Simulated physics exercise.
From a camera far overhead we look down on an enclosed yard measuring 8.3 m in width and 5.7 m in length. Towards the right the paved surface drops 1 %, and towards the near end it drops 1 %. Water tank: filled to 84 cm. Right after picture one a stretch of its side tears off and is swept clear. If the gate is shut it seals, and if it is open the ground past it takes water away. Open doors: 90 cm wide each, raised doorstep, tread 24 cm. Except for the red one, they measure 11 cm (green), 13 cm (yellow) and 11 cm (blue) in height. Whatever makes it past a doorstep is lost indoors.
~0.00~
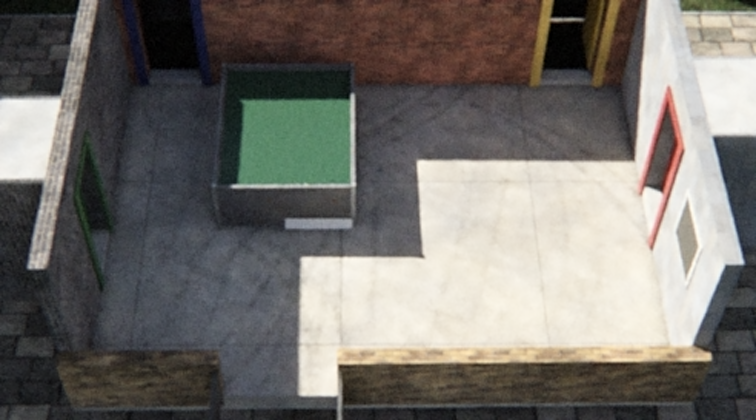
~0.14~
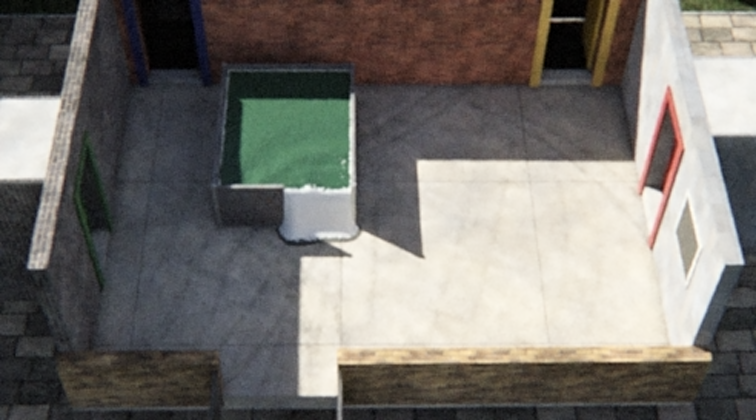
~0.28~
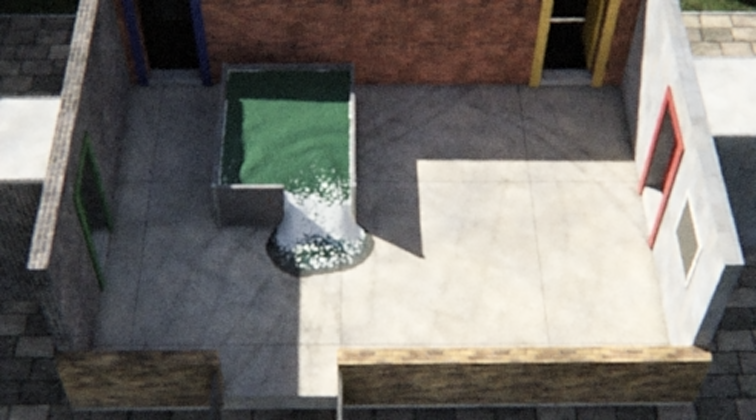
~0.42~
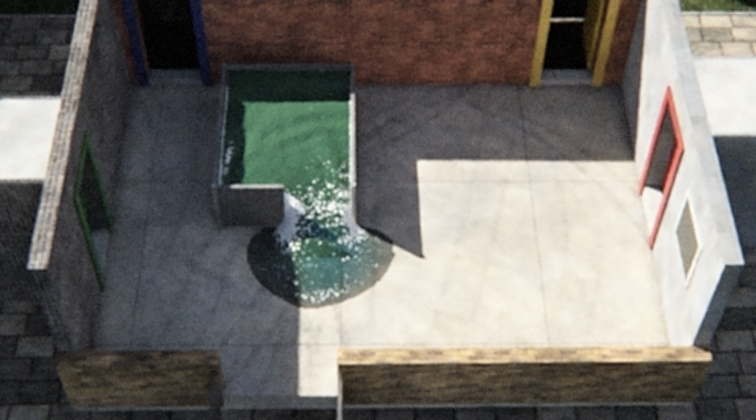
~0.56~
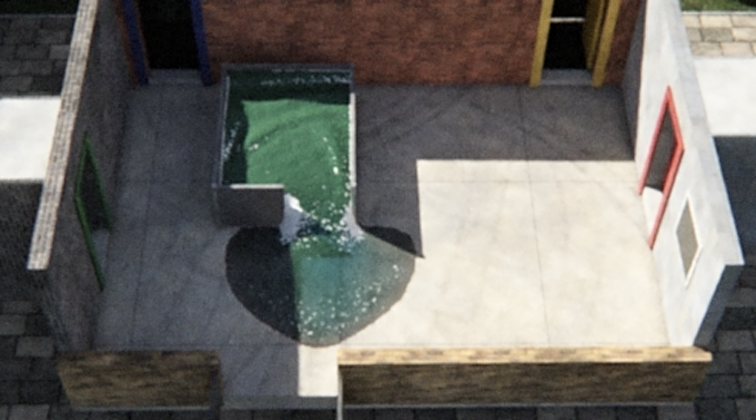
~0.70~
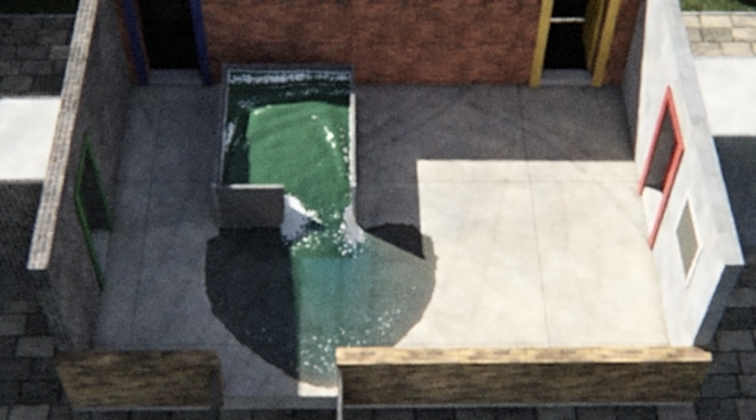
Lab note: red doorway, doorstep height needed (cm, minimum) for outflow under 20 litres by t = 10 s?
Approx. 5.5 cm.
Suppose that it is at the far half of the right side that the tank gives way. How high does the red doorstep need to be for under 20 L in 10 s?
Some 19 cm.
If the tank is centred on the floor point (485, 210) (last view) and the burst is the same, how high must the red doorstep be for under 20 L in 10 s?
In that case about 6.0 cm.
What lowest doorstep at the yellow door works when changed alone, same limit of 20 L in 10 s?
Door yellow, min height approx. 9.5 cm.
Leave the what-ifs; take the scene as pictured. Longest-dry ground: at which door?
I'd say the blue door.
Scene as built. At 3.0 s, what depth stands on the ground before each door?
Green door 1 cm, yellow door 0 cm, blue door 0 cm, red door 0 cm.
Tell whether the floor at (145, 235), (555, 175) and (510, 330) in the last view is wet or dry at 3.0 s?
One by one: Clear, clear, drenched.
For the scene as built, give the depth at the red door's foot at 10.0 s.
About 6.5 cm.
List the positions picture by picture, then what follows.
In the first frame, still water, 84 cm deep, in the water tank at (286, 127); the red door at (659, 177) is dry.
In the second frame, the front is at (291, 242), 0.4 m from the gap at (318, 208); 0.3 m2 of floor is wet, 84 cm left at the back.
In the third frame, water pours out at (319, 211) and has run 0.9 m, to (294, 271); about 13 cm deep outside, 84 cm at the back.
In the fourth frame, the front is at (309, 304), 1.5 m from the gap at (319, 212); 2.2 m2 of floor is wet, 84 cm left at the back.
In the fifth frame, the gap is at (319, 212), the front 2.1 m out at (309, 340); the back of the water tank holds 81 cm.
In the sixth frame, the front is at a hidden place, 2.8 m from the gap at (319, 212); 6.5 m2 of floor is wet, 72 cm left at the back; 3.5 m in a straight line remain to the red door at (659, 177).
After 1.4 s water covers 25 % of the floor, deepest (46 cm) near (323, 235); it has not reached the red door.
After 3.0 s water covers 35 % of the floor, deepest (38 cm) near (664, 379); it has not reached the red door.
After 10.0 s water covers 95 % of the floor, deepest (14 cm) near (677, 379); 7 cm at the red door, 0 litres in over its 26 cm doorstep.
At the red door as built, the water arrived by 3.2 s and peaked near 9 cm at 5.0 s.
With a doorstep of 5 cm, 26 litres would have come in within the 10 s; with 6.5 cm, 12 litres. So under 20 litres takes about 5.5 cm.
